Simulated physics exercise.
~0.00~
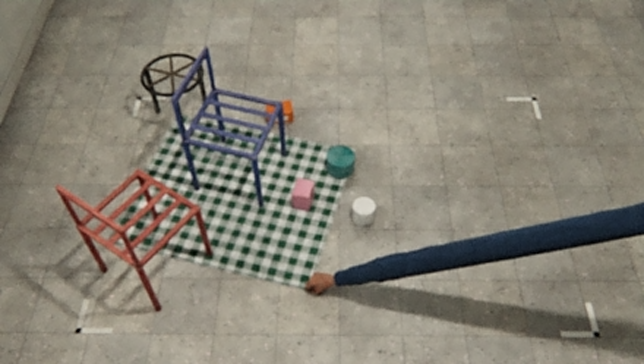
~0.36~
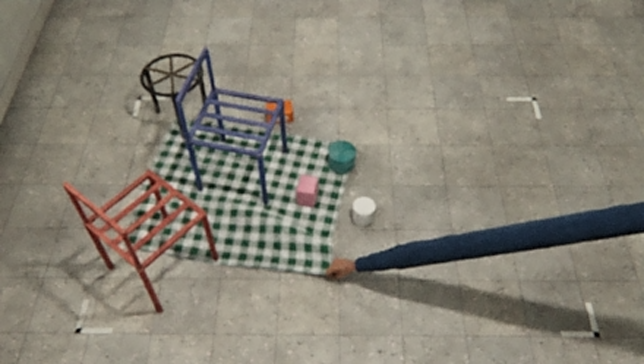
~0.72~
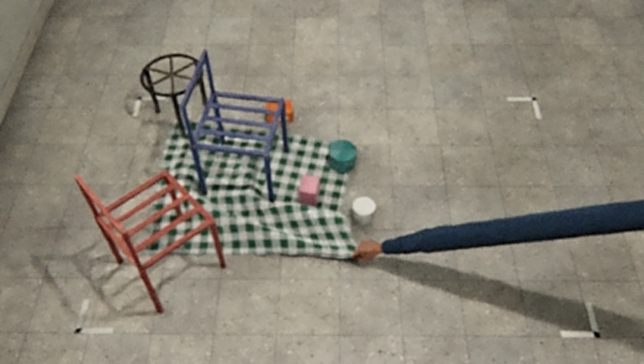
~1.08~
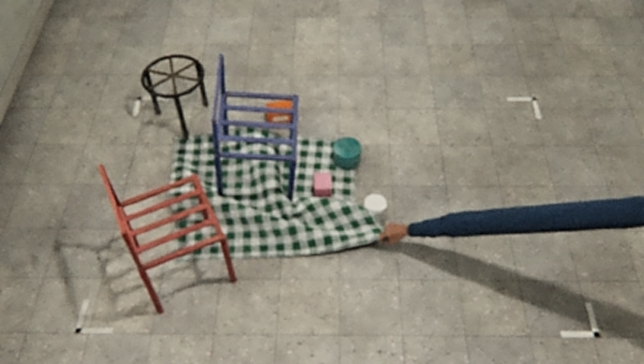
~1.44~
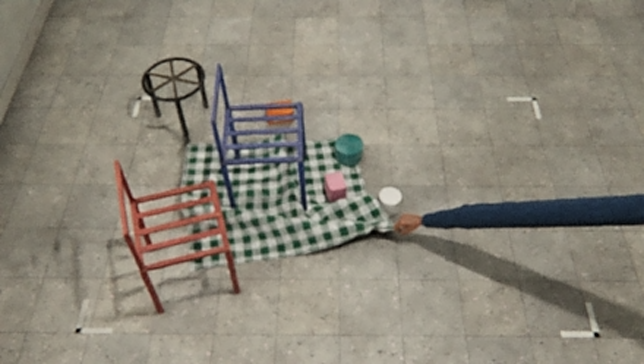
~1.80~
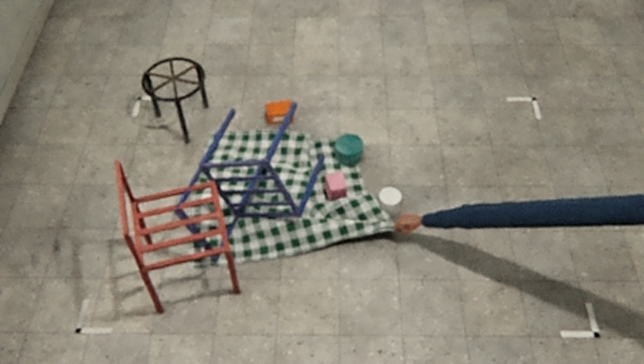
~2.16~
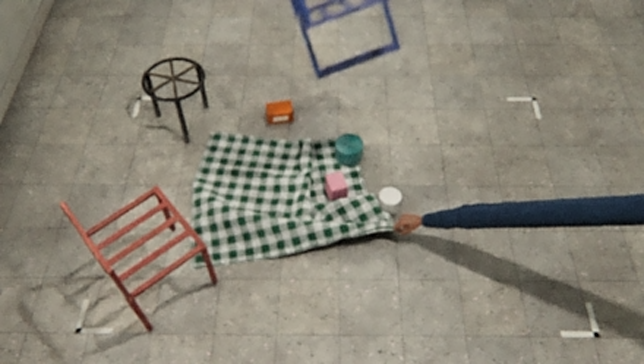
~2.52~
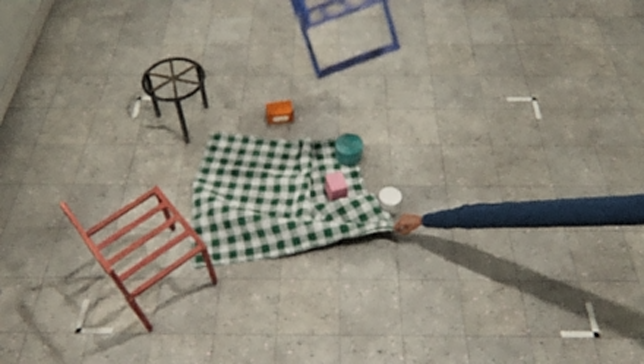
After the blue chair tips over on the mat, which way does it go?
It moves up, leaving the mat and ending at the top edge of the view.
